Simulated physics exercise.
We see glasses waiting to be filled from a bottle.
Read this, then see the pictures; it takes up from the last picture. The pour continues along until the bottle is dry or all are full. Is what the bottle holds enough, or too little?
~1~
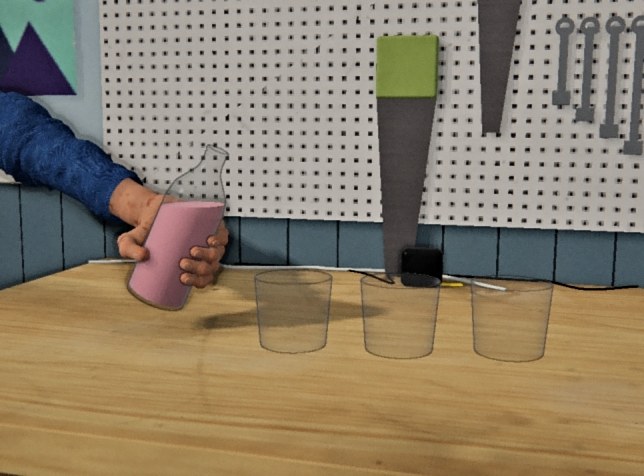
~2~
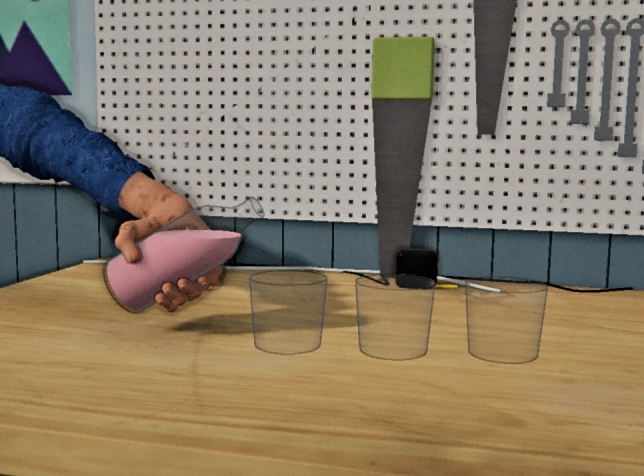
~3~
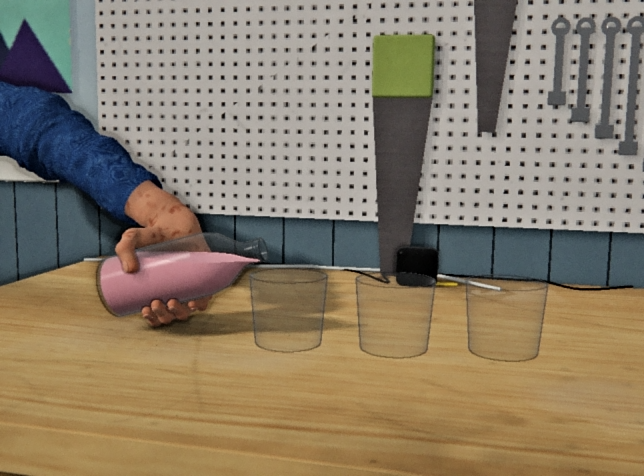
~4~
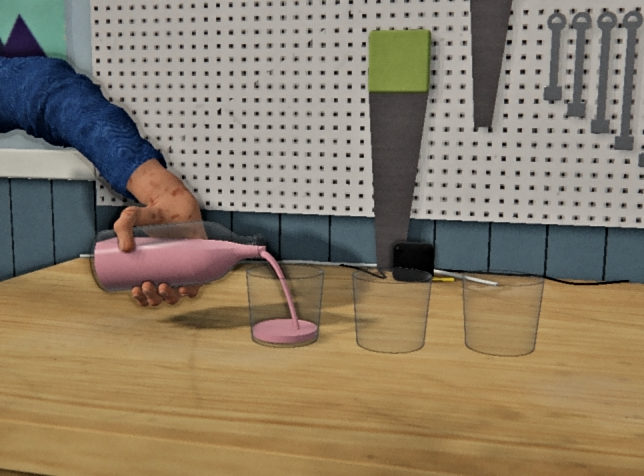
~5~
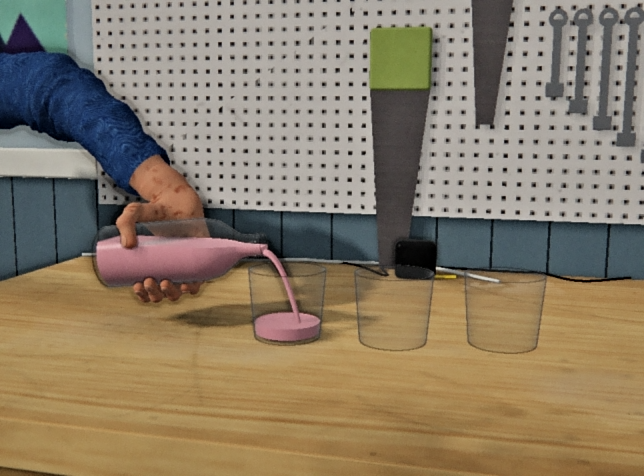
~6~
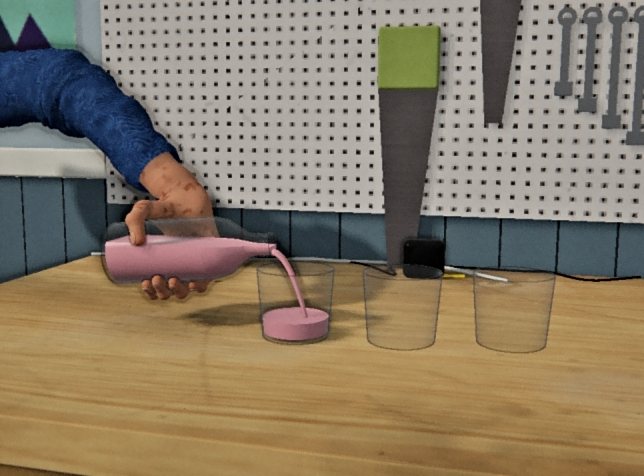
It is too little.
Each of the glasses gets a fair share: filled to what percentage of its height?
Each would be filled to around 50 per cent of its height.
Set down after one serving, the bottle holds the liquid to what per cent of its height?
Some 20 per cent.
Shortly, the first is about half full.
Then, the first is done and the bottle has about a third of its load.
At the finish, the bottle is empty with one filled and the next at about half of a serving.
